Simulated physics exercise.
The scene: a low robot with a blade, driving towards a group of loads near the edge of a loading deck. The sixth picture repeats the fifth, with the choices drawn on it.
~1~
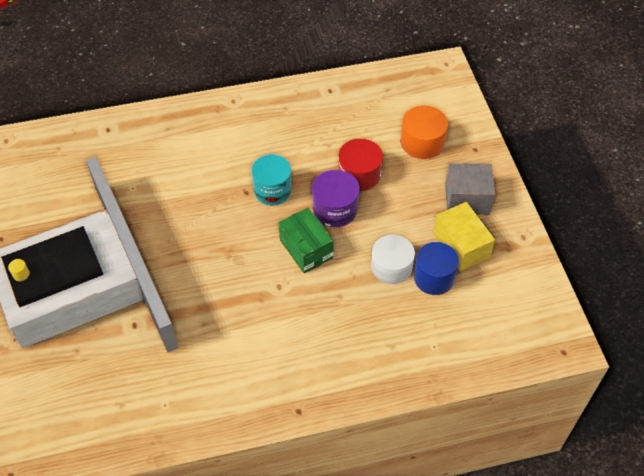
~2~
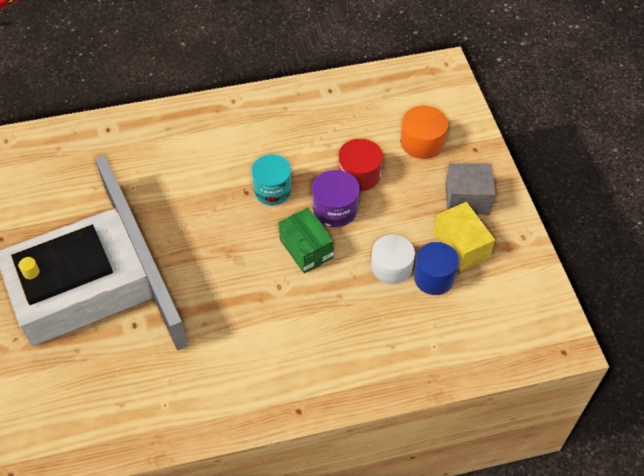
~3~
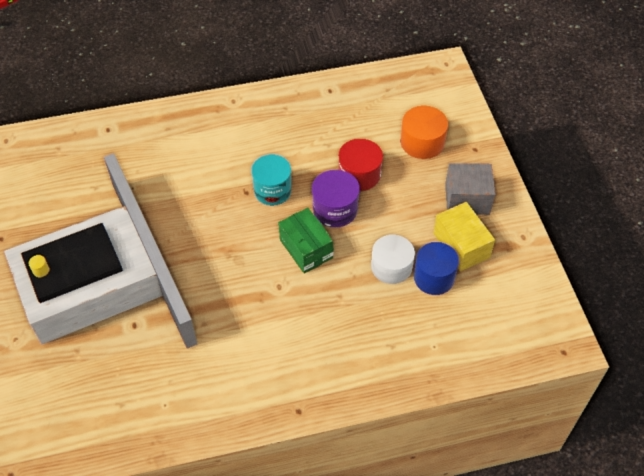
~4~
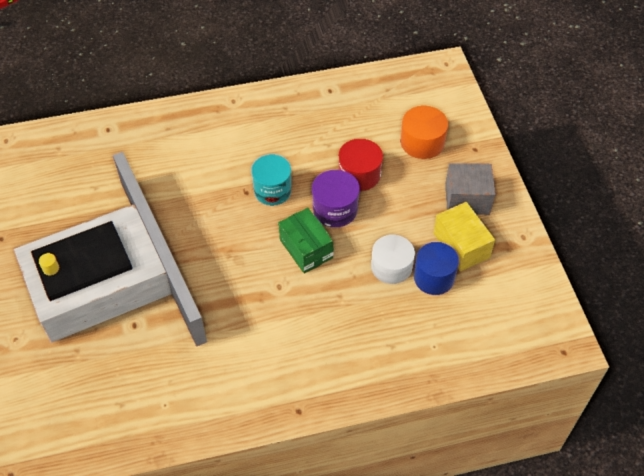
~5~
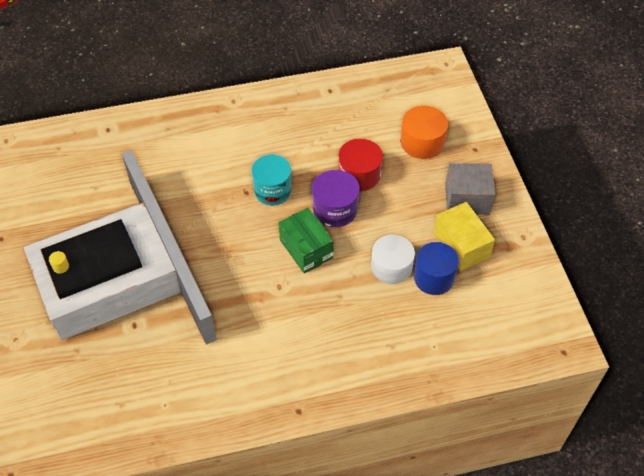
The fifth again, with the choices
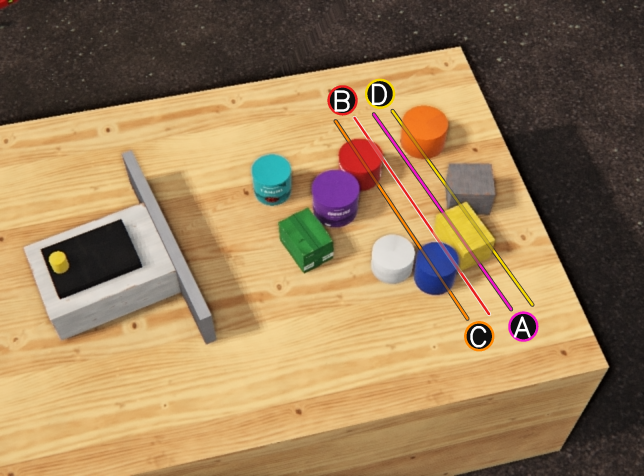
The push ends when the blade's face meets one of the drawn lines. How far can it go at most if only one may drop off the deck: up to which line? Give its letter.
No farther than D.
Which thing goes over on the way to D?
The orange canister goes over.
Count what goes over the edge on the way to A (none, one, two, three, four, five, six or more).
The count is none.
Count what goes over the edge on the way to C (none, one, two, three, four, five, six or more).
The count is none.
On the marked copy, A at (437, 204); B at (417, 208); C at (397, 212); D at (457, 200).
With D. Early on, robot (210, 233); grey crate (470, 189); orange canister (424, 132).
Further on, robot (319, 212); orange canister (444, 127); blue canister (460, 278).
At the end, robot (401, 196); orange canister over the edge; yellow crate (540, 214); one fallen.
As for the rest, A is within the limit but short; B is within the limit but short; C is within the limit but short.
